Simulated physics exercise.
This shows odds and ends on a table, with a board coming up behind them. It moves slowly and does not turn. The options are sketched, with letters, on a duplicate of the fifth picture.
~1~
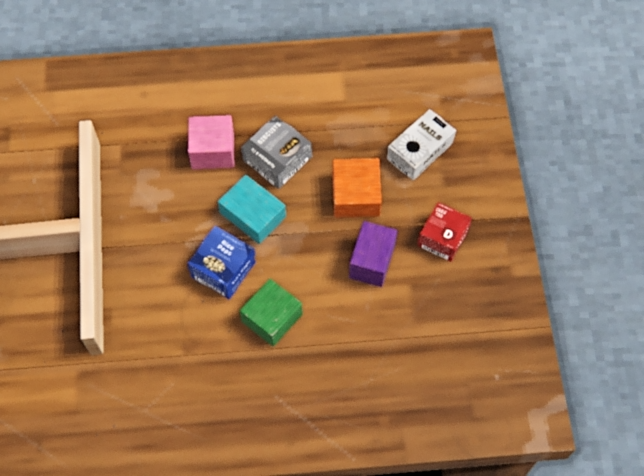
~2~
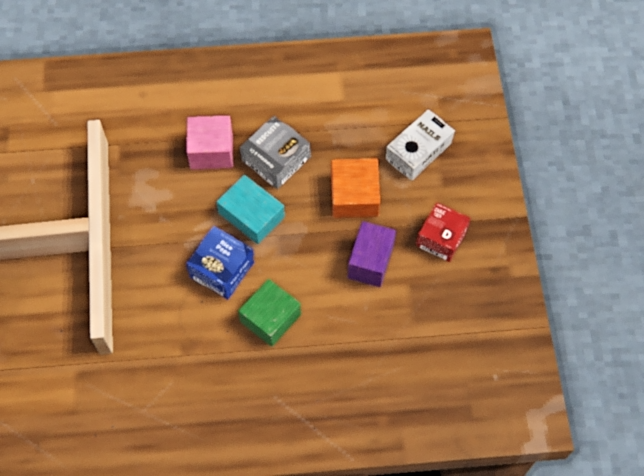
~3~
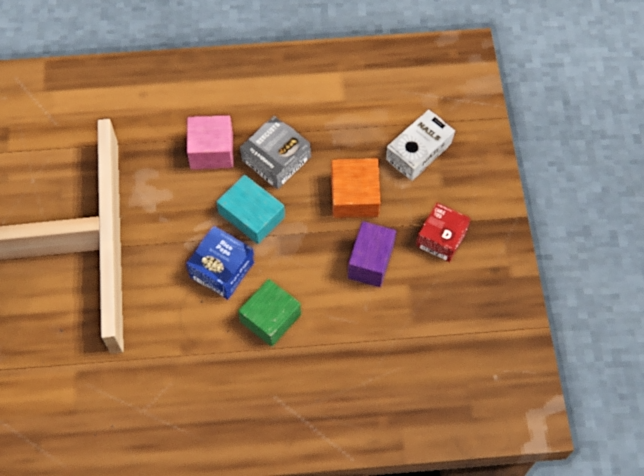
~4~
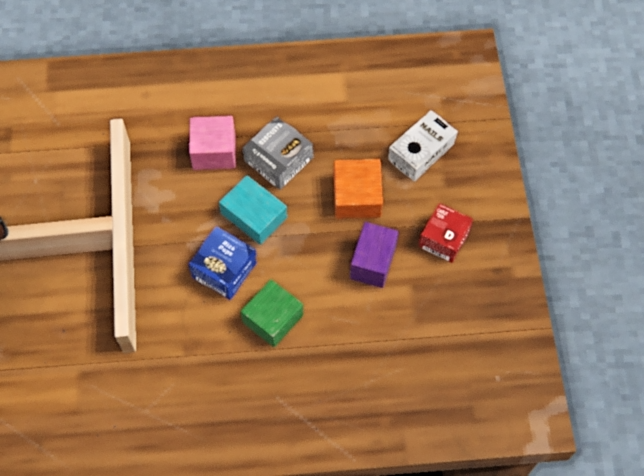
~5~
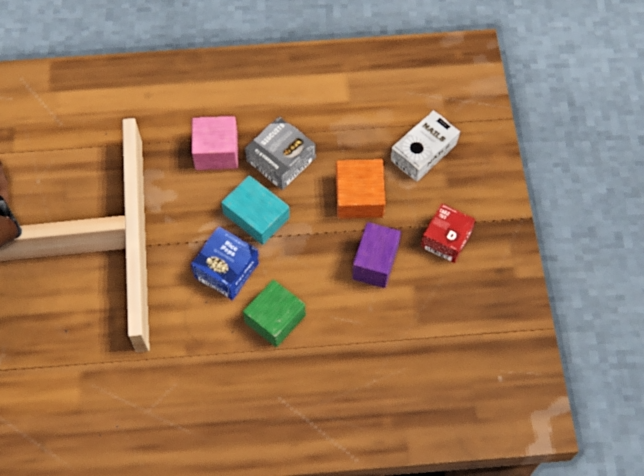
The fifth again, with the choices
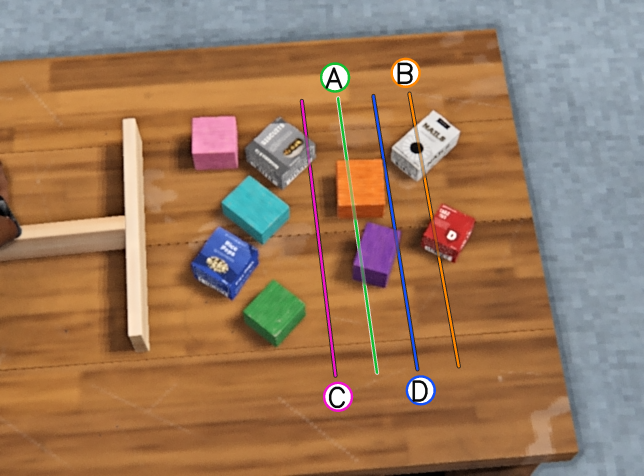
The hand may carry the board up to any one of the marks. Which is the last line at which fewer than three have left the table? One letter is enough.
It can go as far as B.
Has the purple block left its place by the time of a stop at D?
Yes.
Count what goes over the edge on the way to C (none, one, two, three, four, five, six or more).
By then, none.
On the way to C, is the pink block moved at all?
Yes.
On the marked copy, A at (356, 226); B at (432, 221); C at (318, 229); D at (394, 224).
Following B. Soon after the start, board (239, 213); pink block (262, 140); green block (288, 313).
Later, board (348, 206); white box (462, 152); red box (468, 240).
In the end, board (431, 200); white box over the edge; red box over the edge; two fallen.
As for the rest, A is within the limit but short; C is within the limit but short; D is within the limit but short.
